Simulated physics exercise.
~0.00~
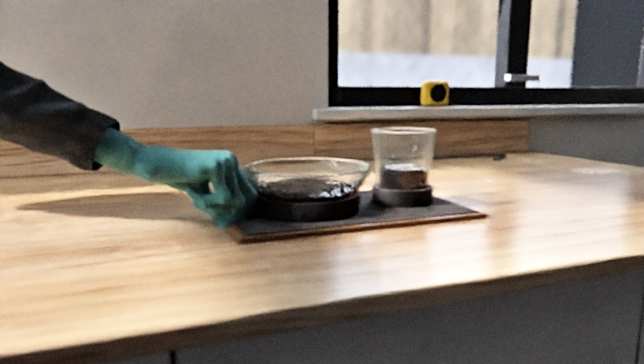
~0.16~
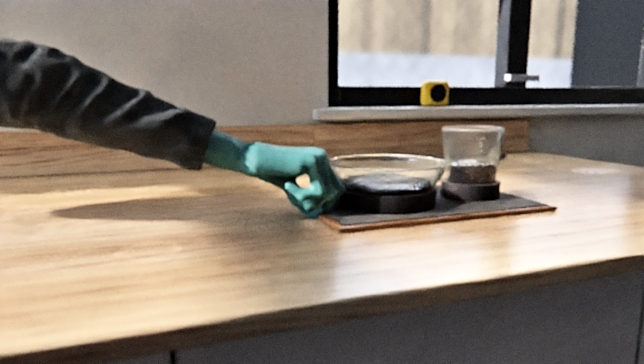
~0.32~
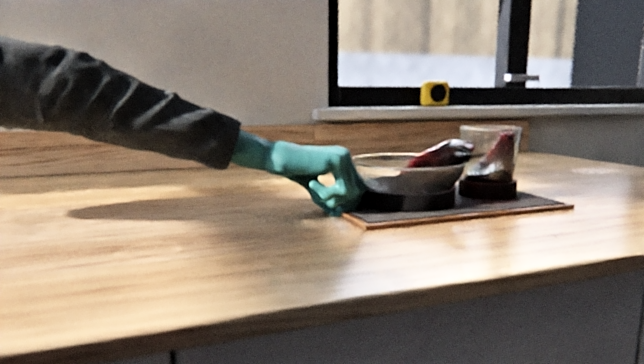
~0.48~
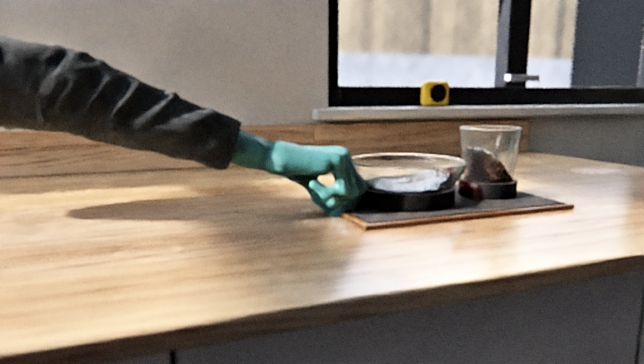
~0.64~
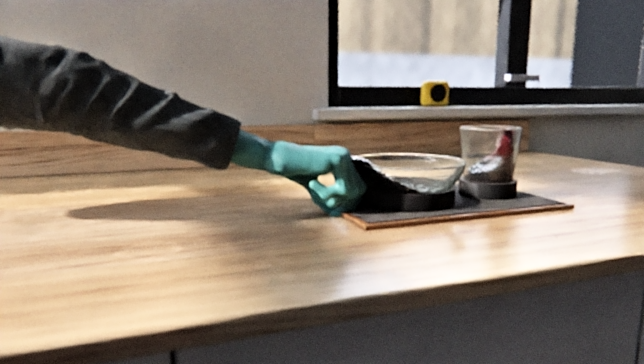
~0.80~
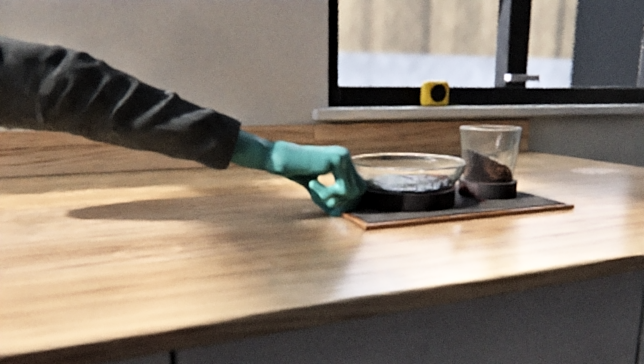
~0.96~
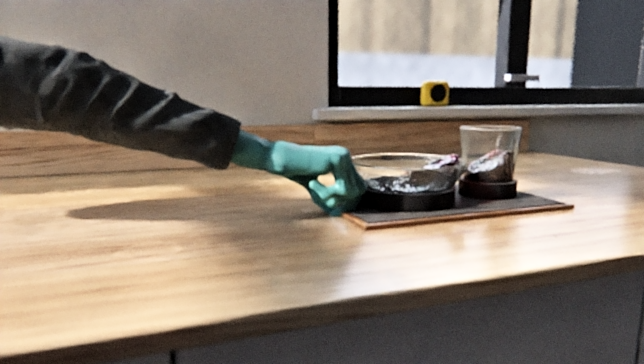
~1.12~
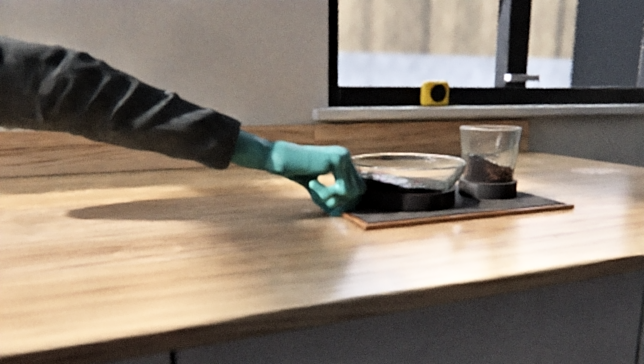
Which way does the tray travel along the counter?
The tray travels to the right, with the gloved hand at its left end.
